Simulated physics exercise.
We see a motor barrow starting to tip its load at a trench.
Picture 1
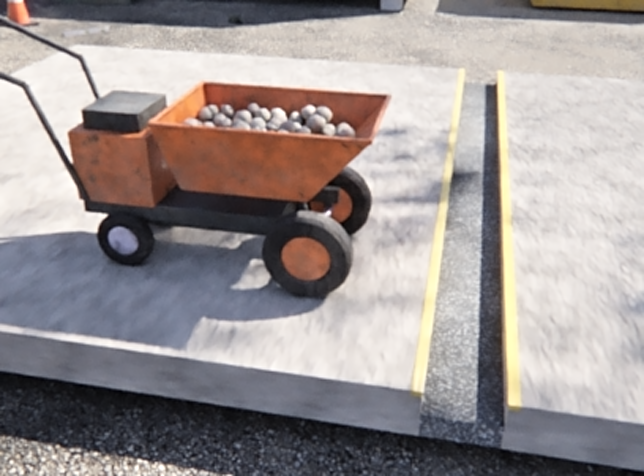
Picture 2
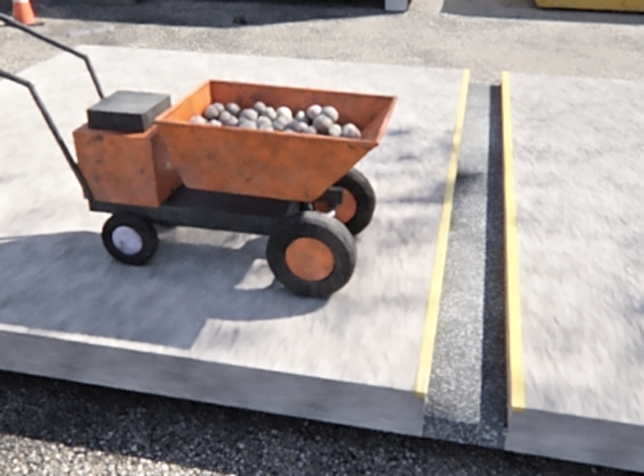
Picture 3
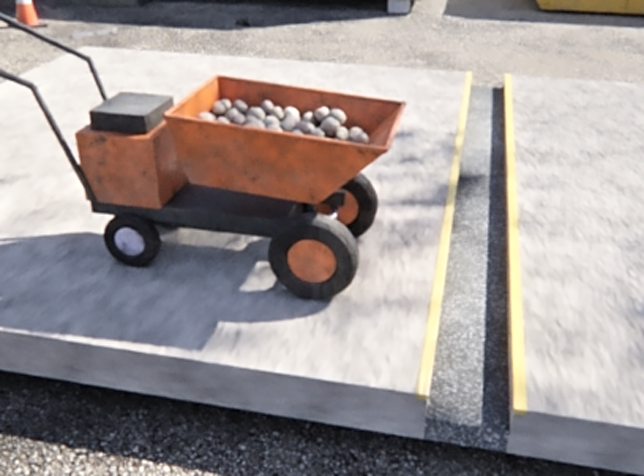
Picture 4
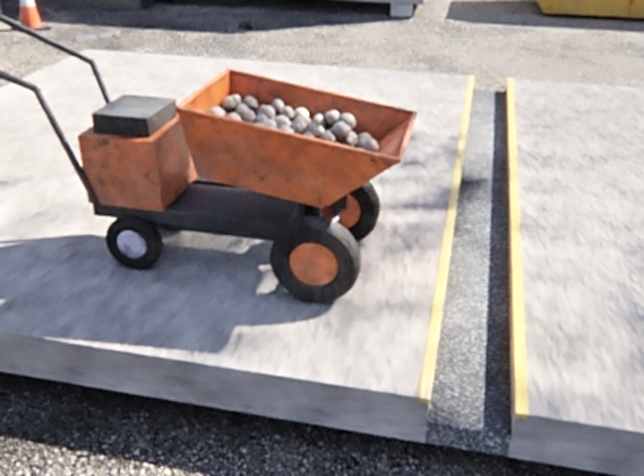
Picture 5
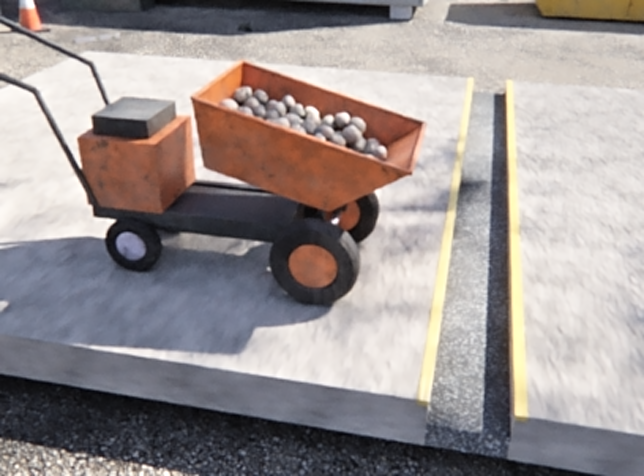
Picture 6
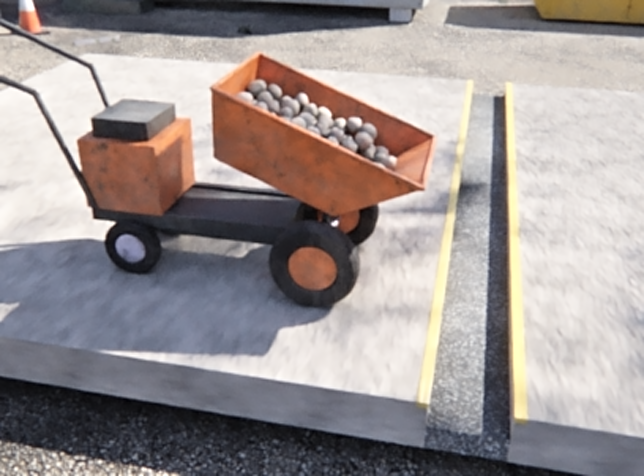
In the video, an orange motor barrow loaded with grey pebbles edges slightly right on a concrete slab beside a shallow, yellow-edged trench, then its skip tilts steadily forward to the right, its rear rising while the pebbles remain inside.
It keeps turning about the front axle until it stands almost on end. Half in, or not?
The trench ends with over half of it.
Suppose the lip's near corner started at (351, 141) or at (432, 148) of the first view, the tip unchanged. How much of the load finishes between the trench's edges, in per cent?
About 70 and 0 per cent.
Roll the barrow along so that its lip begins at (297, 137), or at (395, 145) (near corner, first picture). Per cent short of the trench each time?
About 30 and 0 per cent.
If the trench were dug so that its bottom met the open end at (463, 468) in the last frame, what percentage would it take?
Near 100 %.
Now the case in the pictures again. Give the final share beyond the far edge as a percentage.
Some 10 per cent.
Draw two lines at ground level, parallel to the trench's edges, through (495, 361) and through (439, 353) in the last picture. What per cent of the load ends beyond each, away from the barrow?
Roughly 30 per cent, and 80 per cent.
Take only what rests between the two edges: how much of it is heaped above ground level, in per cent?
About 30 per cent.
Just after the last frame, skip tipped steeply; every one in the skip.
A moment on, skip tipped right over; the larger part in the skip; roughly a quarter in or heaped over the trench; just a few falling.
Further on, skip tipped right over; roughly a quarter in the skip; roughly two thirds in or heaped over the trench; about a tenth beyond it.
When it is over, skip tipped right over; roughly a quarter in the skip; roughly two thirds in or heaped over the trench; about a tenth beyond it.
